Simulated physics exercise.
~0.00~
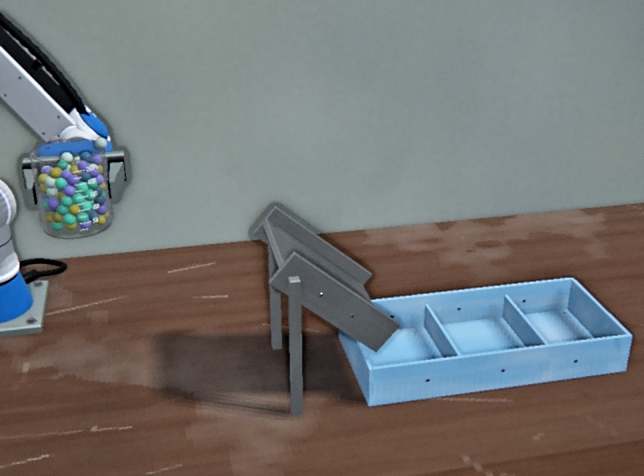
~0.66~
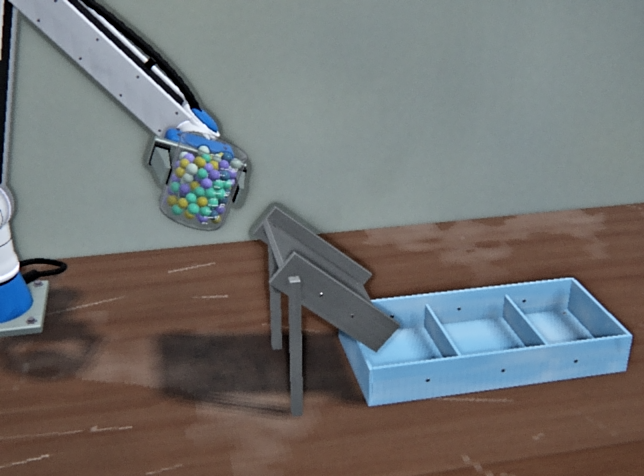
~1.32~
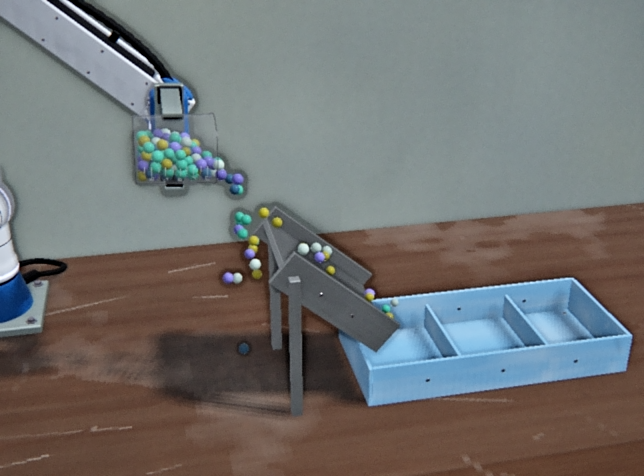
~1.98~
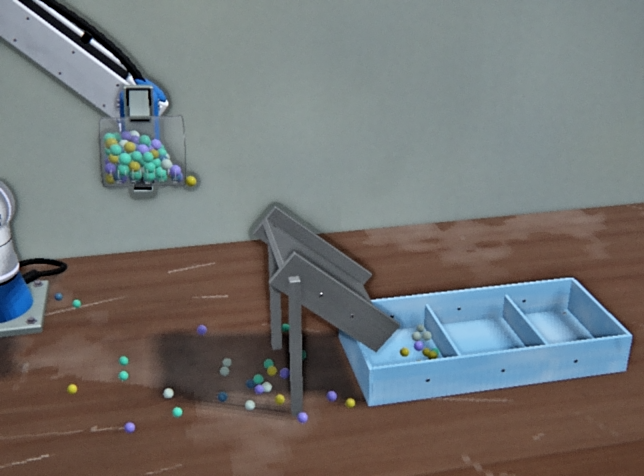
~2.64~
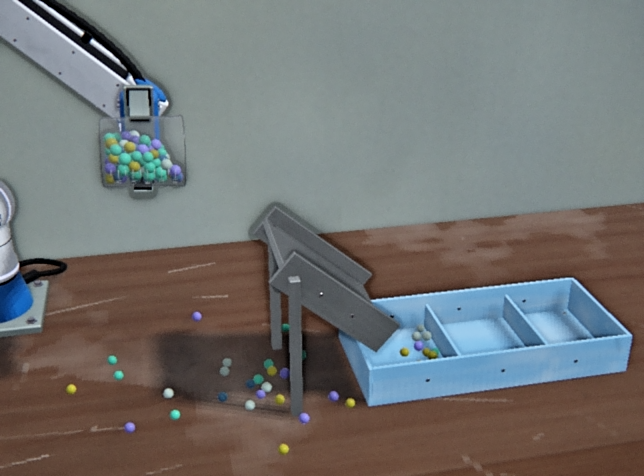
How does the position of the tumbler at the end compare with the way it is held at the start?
The tumbler is held upright at the start, and at the end it is tipped onto its side in the robot's grip.
